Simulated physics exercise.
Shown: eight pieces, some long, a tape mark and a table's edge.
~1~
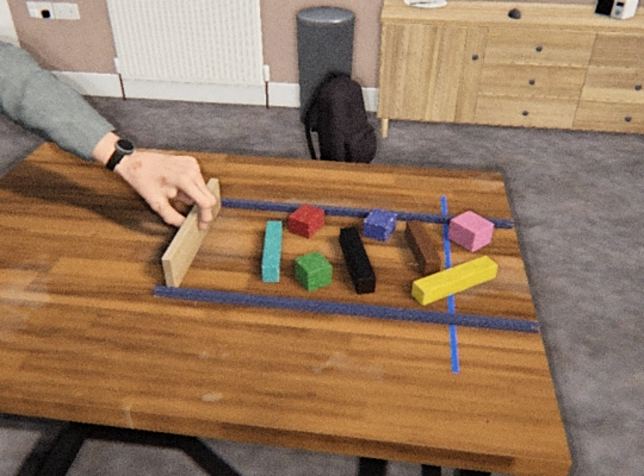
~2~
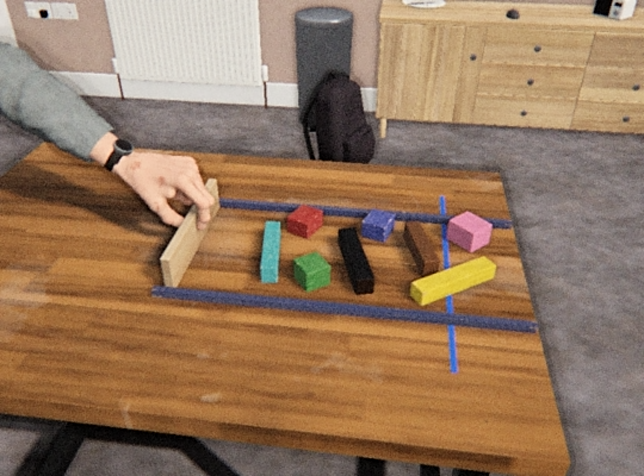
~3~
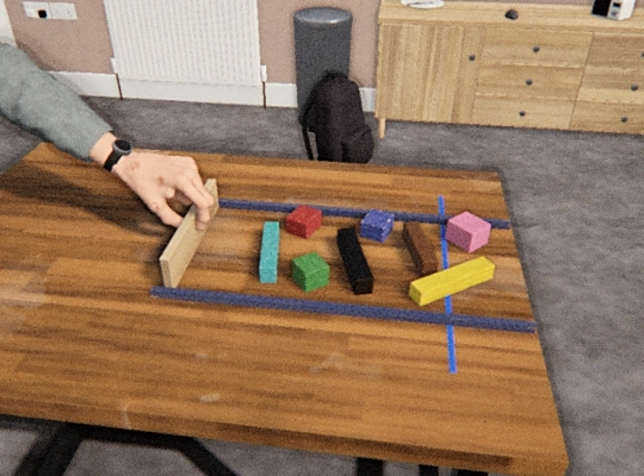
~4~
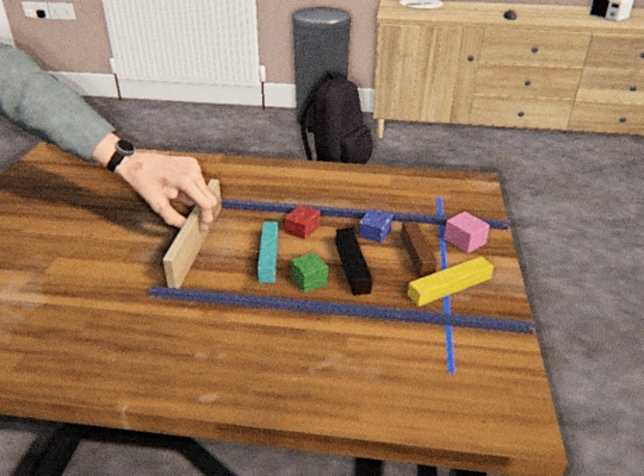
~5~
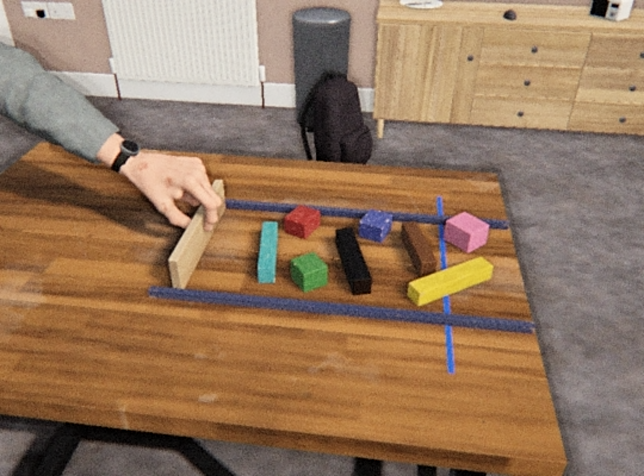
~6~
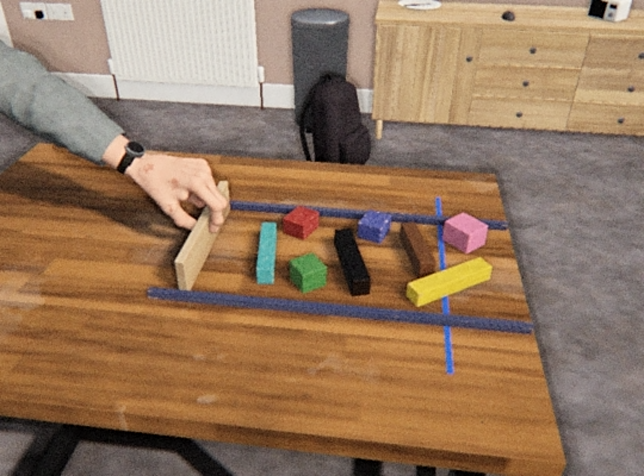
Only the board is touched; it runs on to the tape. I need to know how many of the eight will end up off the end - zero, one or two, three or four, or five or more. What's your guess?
I'd say one or two.
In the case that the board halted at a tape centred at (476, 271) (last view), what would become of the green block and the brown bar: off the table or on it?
Green block: Is still there, brown bar: Is gone.
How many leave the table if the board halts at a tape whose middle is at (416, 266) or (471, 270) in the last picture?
Tallies: 0, 3.
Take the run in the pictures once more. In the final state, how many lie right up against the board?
Number in contact with it: 2.
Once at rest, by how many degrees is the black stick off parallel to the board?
Some 20 degrees.
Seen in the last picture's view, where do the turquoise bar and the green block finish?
The turquoise bar settles near (452, 268); as for the green block, near (477, 294).
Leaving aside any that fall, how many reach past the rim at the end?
The tally is 1.
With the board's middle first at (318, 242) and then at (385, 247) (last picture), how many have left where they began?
At that stage 4; at the next, 8.
A little later, none off yet; pink block at rest near (465, 233); yellow bar at rest near (450, 281); brown bar at rest near (417, 249).
Next, none off yet; pink block at rest near (465, 233); yellow bar moving near (455, 284); brown bar moving near (426, 250).
When it is over, the number that fall off is one or two; down, pink block.
